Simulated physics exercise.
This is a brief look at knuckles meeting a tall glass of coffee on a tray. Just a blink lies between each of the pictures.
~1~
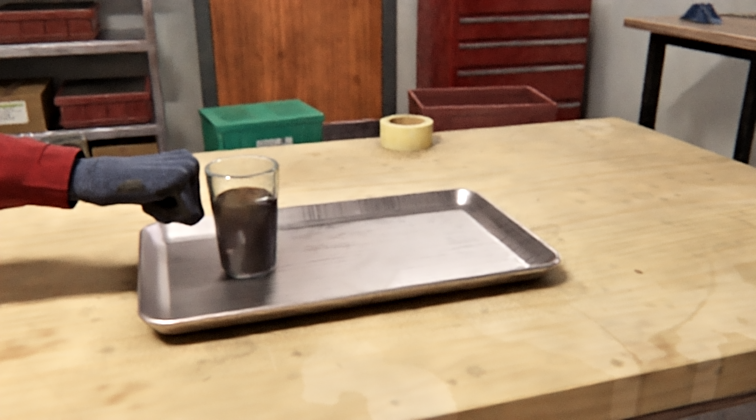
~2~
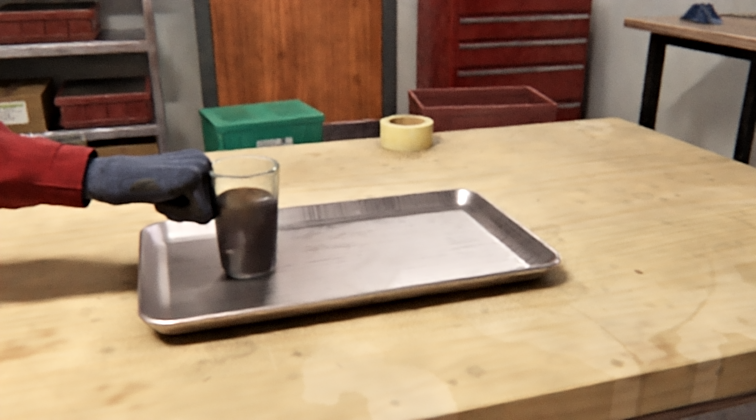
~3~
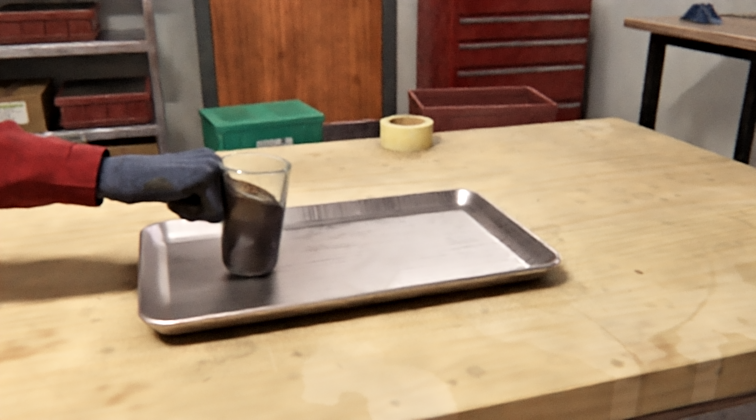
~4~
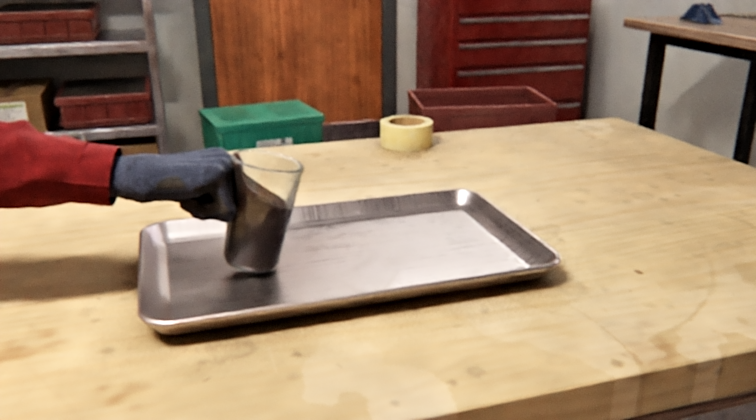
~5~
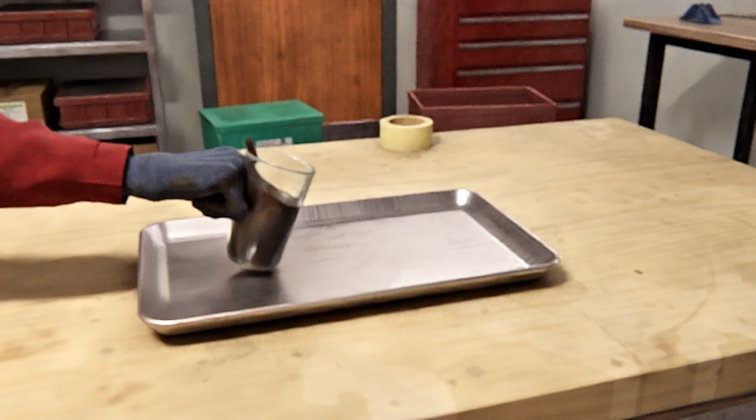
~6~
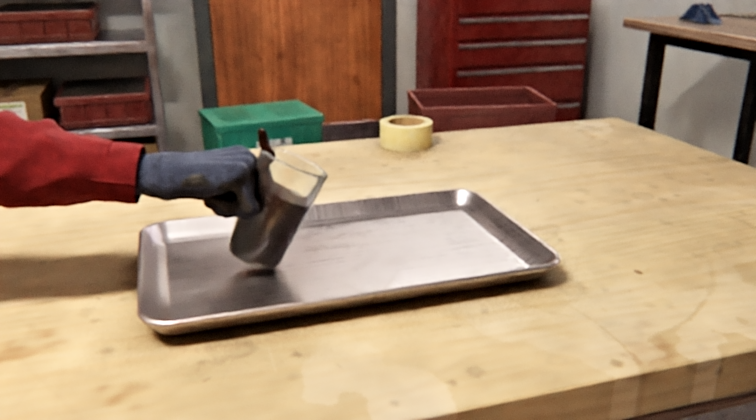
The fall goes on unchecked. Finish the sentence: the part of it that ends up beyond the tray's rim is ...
It is more than a quarter.
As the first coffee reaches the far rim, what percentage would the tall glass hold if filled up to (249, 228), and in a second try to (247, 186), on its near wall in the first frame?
In turn 50 and 45 in a hundred.
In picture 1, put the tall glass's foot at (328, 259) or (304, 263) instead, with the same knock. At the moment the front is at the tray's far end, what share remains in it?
Roughly 80 % and 65 %.
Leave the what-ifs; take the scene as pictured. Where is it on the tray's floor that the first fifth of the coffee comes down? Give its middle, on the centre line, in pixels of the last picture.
(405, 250).
A moment on, the tall glass lies on its side and 98 per cent is in the glass, 0 on the tray and 2 above or beyond its rim.
Next, the tall glass lies on its side and 51 per cent is in the glass, 44 on the tray and 5 above or beyond its rim.
Then the tall glass lies on its side and 26 per cent is in the glass, 54 on the tray and 20 above or beyond its rim.
Later the tall glass lies on its side and 14 per cent is in the glass, 47 on the tray and 39 above or beyond its rim.
At rest 61 per cent is held by tray and glass, 39 is off the tray.
